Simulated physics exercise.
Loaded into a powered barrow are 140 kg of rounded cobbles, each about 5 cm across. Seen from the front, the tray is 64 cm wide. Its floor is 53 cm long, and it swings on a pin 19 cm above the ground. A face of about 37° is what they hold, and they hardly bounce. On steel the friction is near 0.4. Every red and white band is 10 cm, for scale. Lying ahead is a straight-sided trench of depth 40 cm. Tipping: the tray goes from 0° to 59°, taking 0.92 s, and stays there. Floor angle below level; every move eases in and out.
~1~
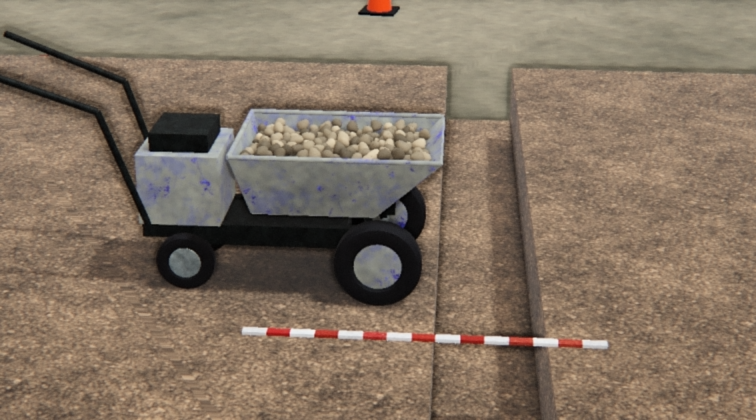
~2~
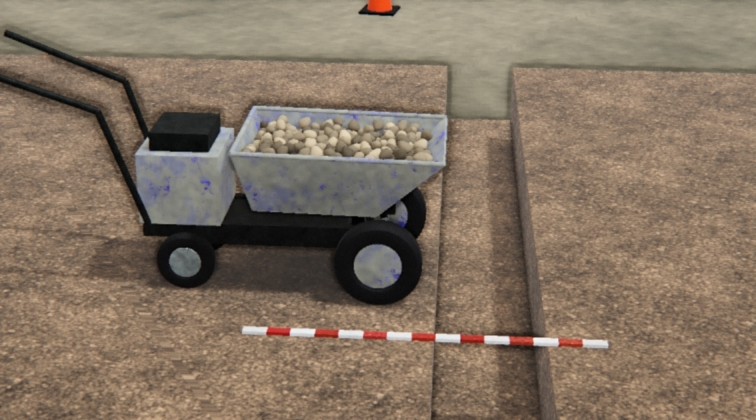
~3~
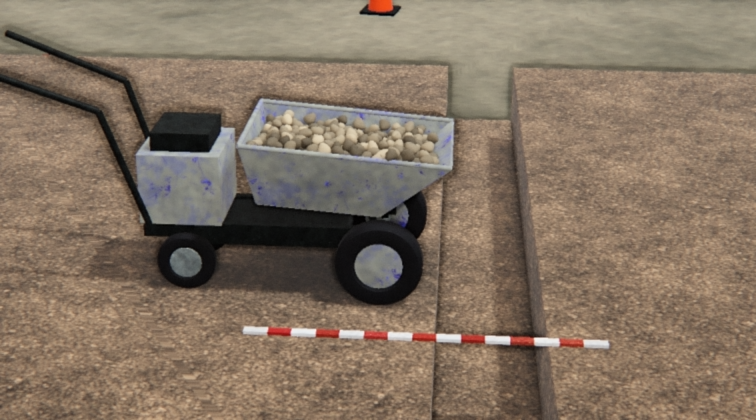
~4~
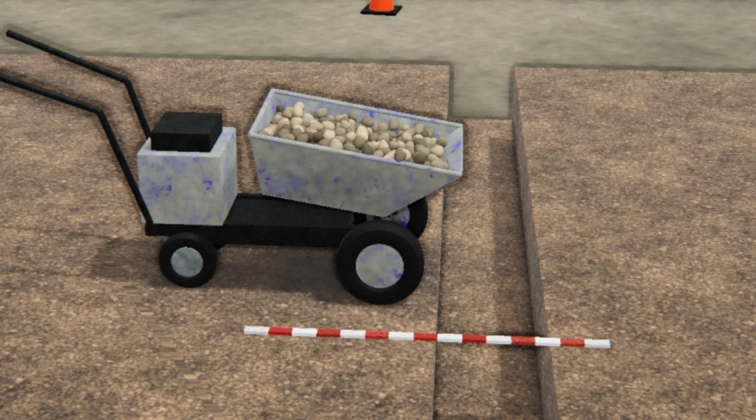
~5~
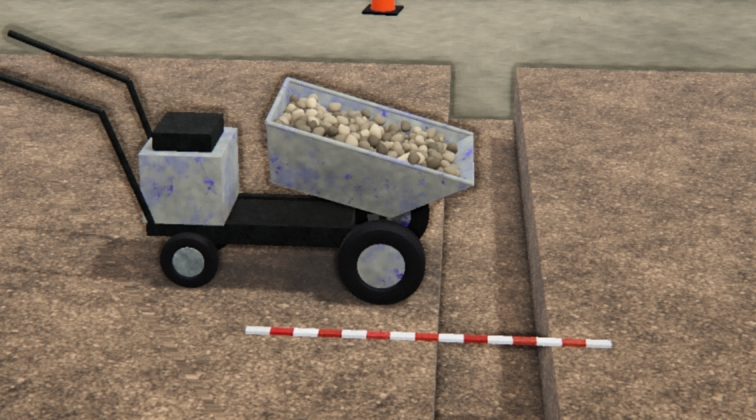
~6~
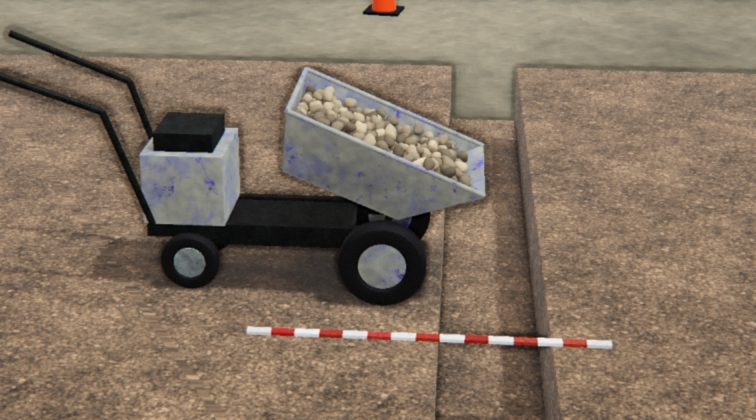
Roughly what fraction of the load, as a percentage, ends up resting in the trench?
Roughly 60 per cent of the load.
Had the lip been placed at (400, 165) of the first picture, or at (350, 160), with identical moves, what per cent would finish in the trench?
First spot about 95, second spot about 100 per cent.
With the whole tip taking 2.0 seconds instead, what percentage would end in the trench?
Expected share: Around 70%.
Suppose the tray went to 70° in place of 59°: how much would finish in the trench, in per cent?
It comes out at about 55 percent.
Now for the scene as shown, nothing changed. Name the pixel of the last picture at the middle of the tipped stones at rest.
I'd point somewhere around (531, 335).
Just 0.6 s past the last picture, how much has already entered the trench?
Approx. 15 % of the load.
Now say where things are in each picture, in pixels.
Lip at (442, 164), floor tilted 0°, highest stones at (379, 135), in the first picture.
The tray is at 1°, its lip at (444, 165); the top of the load is at (363, 135), in the second picture.
The tray is at 5°, its lip at (451, 169); the top of the load is at (296, 128), in the third picture.
Lip at (461, 175), floor tilted 10°, highest stones at (301, 120), in the fourth picture.
The tray is at 16°, its lip at (473, 184); the top of the load is at (305, 108), in the fifth picture.
Lip at (484, 196), floor tilted 23°, highest stones at (320, 101), in the sixth picture.
Then, 0.3 s after the last picture the floor is at 50°, 100 % in the tray; the foremost stones are at (501, 221).
Then, 0.6 s after the last picture the floor is at 59°, 81 % in the tray, 14 % in the trench, 5 % past the trench; the foremost stones are at (567, 285).
Then, 1.0 s after the last picture the floor is at 59°, 41 % in the tray, 23 % in the trench, 36 % past the trench; the foremost stones are at (662, 289).
Then, 2.9 s after the last picture the floor is at 59°, 0 % in the tray, 60 % in the trench, 40 % past the trench; the foremost stones are at (740, 314).
